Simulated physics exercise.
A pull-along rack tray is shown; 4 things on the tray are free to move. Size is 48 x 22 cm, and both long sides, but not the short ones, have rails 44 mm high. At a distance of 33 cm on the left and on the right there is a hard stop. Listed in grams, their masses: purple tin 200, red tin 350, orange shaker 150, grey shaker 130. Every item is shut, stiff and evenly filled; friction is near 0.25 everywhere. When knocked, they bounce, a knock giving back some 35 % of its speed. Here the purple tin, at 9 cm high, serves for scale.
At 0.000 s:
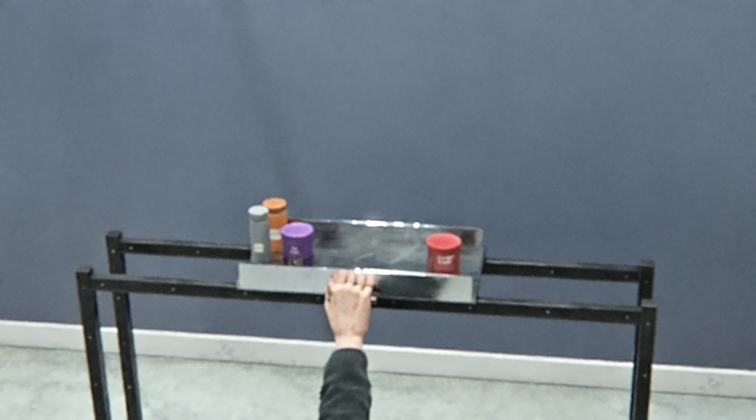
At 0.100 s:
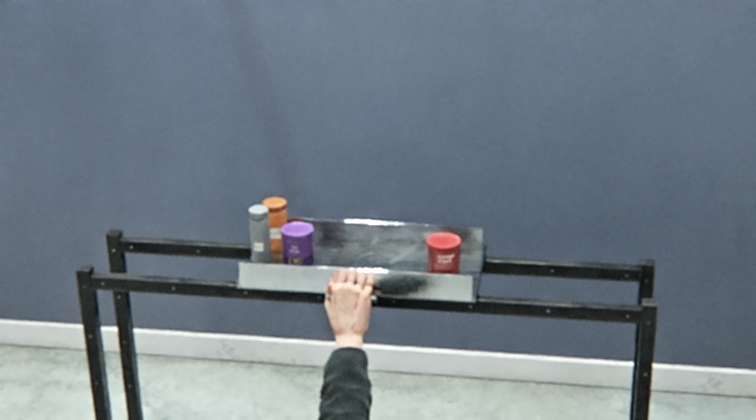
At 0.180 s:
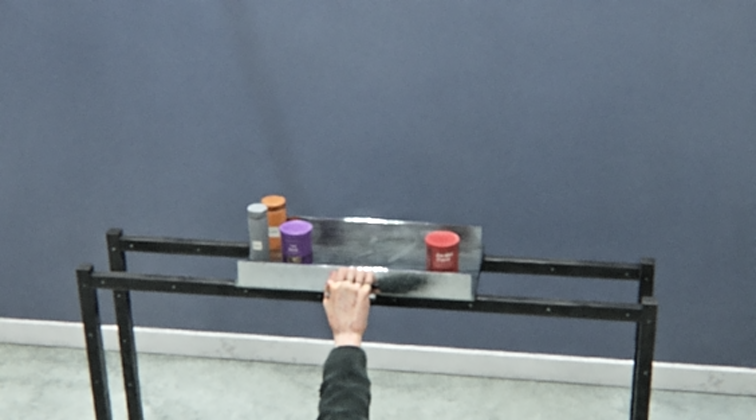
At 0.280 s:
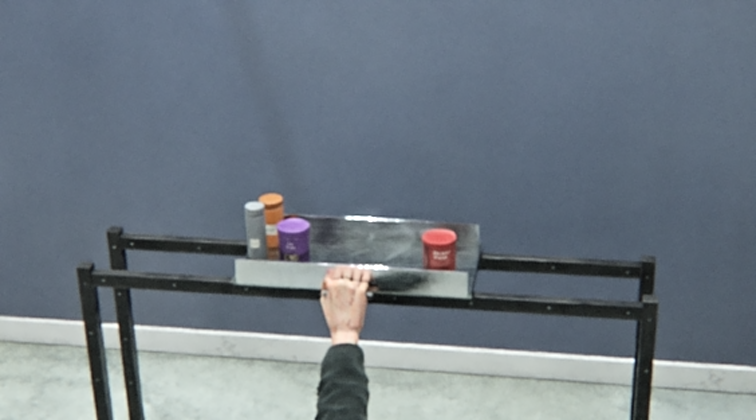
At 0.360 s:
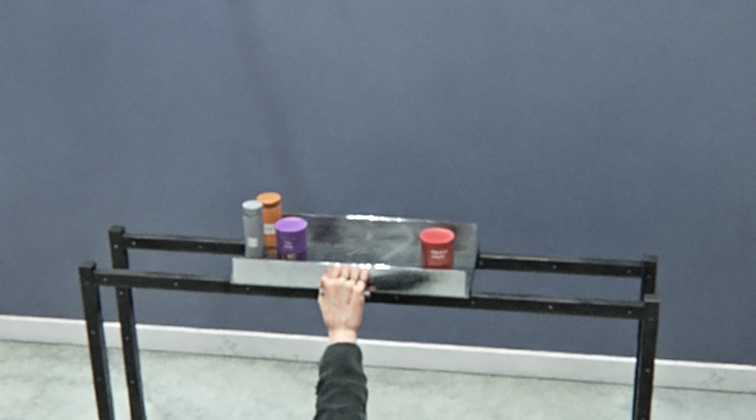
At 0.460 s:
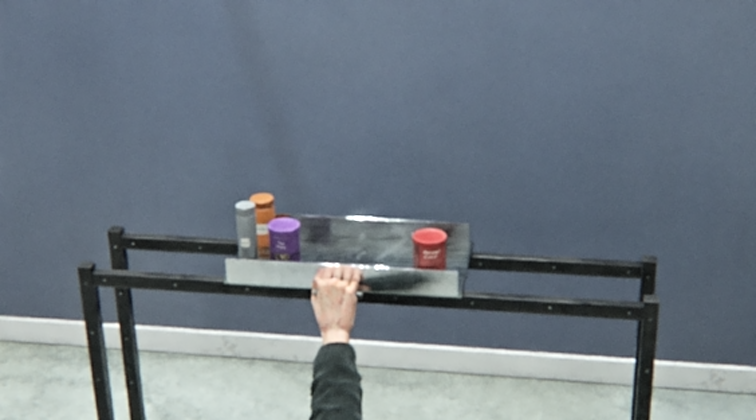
A shiny metal tray rests across two black rails in front of a plain dark blue-grey wall, seen from slightly above by a still camera. Grey and orange containers stand close together at its left end beside a purple tin, with a red tin toward the right. A hand in a dark sleeve grips the near edge, holds nearly still, then slides the loaded tray slightly left.
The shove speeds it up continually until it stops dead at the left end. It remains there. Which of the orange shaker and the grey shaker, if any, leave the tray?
The orange shaker is no longer carried by the tray; the grey shaker is no longer carried by the tray.
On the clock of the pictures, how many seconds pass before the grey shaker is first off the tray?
Around 1.5 s on the clock.
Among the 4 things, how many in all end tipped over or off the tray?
So, 2 in all.
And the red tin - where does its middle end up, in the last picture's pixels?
Roughly pixel (268, 248).
After 1.76 s, tray 33 cm left; orange shaker and grey shaker now off the tray; purple tin moved 4 cm; red tin moved 4 cm.
After 1.96 s, tray 33 cm left; purple tin moved 4 cm; red tin moved 4 cm.
In the end (2.3 s), off the tray, orange shaker and grey shaker; the other 2 under 5 cm from the start.
